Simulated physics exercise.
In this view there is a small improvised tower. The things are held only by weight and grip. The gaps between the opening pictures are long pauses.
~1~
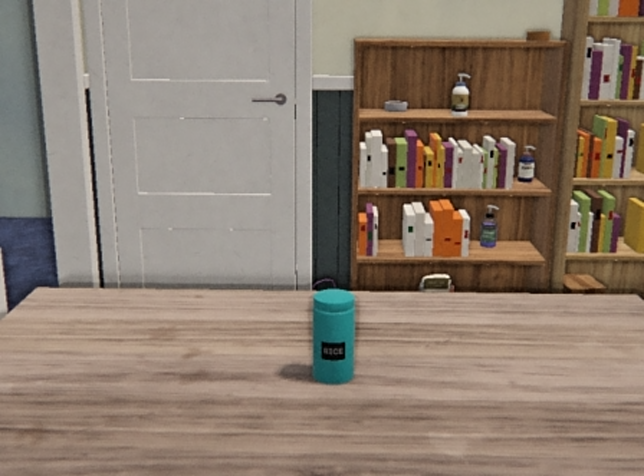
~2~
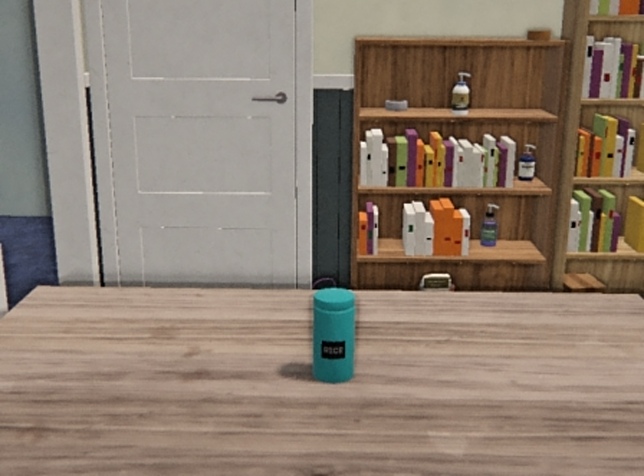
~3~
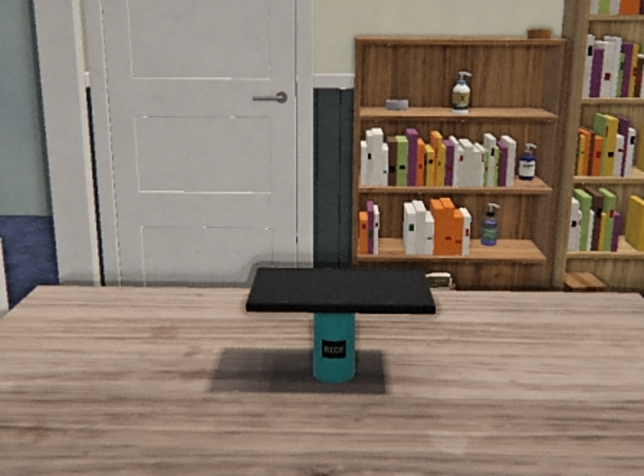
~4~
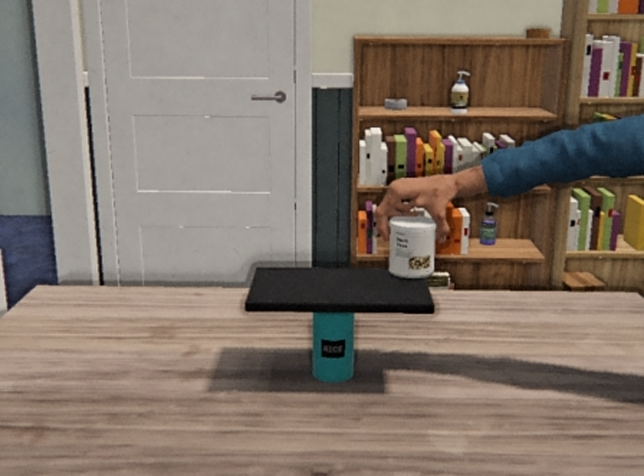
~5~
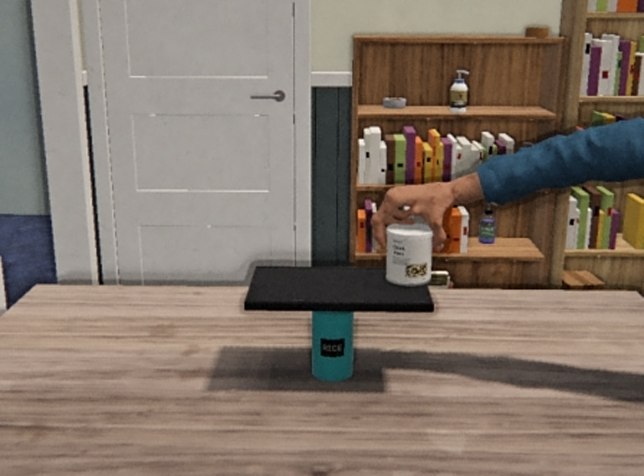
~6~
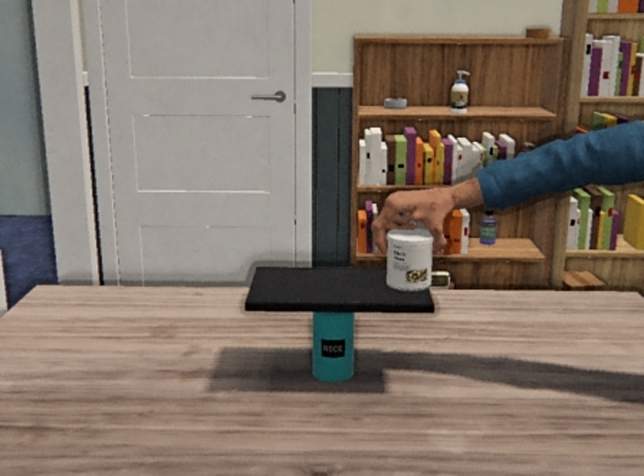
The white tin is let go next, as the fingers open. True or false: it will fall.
True.
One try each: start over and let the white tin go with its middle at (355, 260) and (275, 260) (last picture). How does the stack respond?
It stays steady first and tips over second.
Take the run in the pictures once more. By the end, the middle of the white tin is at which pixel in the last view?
End position: Approximately (505, 351).
Then, 0.30 s past the last view, white tin now fallen; black lid rocked 48° from its first pose.
Then, 0.40 s past the last view, black lid on its side.
Then, 0.60 s past the last view, as before.
Then, 0.80 s past the last view, black lid now fallen.
Finally, fallen, white tin and black lid; turquoise jar still in place. Final places as the last picture's camera would see them, white tin near (505, 351). The stack loses its balance.
